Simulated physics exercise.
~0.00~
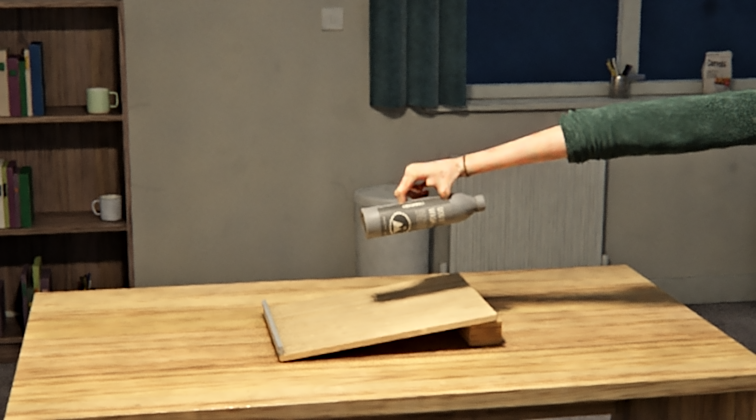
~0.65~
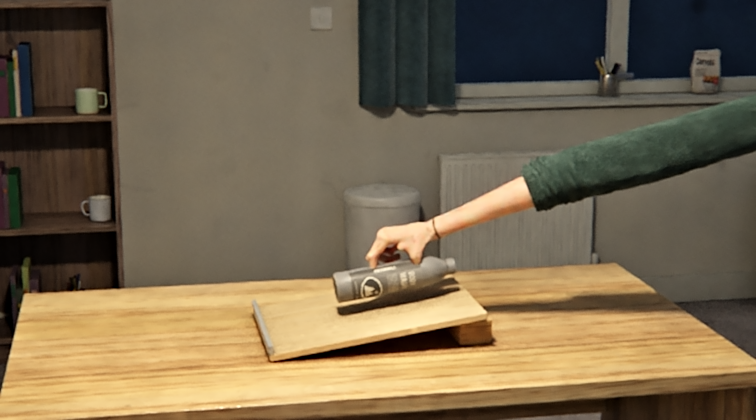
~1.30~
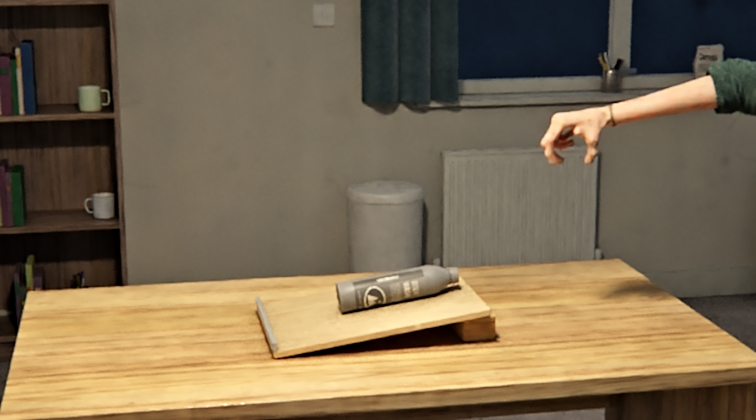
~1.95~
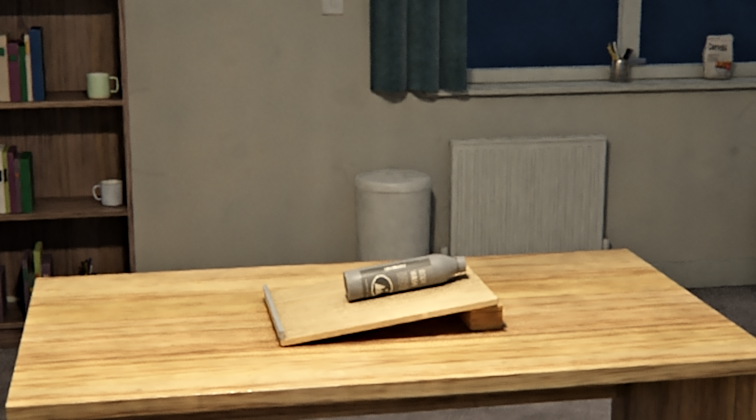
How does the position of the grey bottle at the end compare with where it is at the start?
At the start the grey bottle is held in the air above the tilted board, and at the end it is lower, lying on its side on the board with no hand holding it.
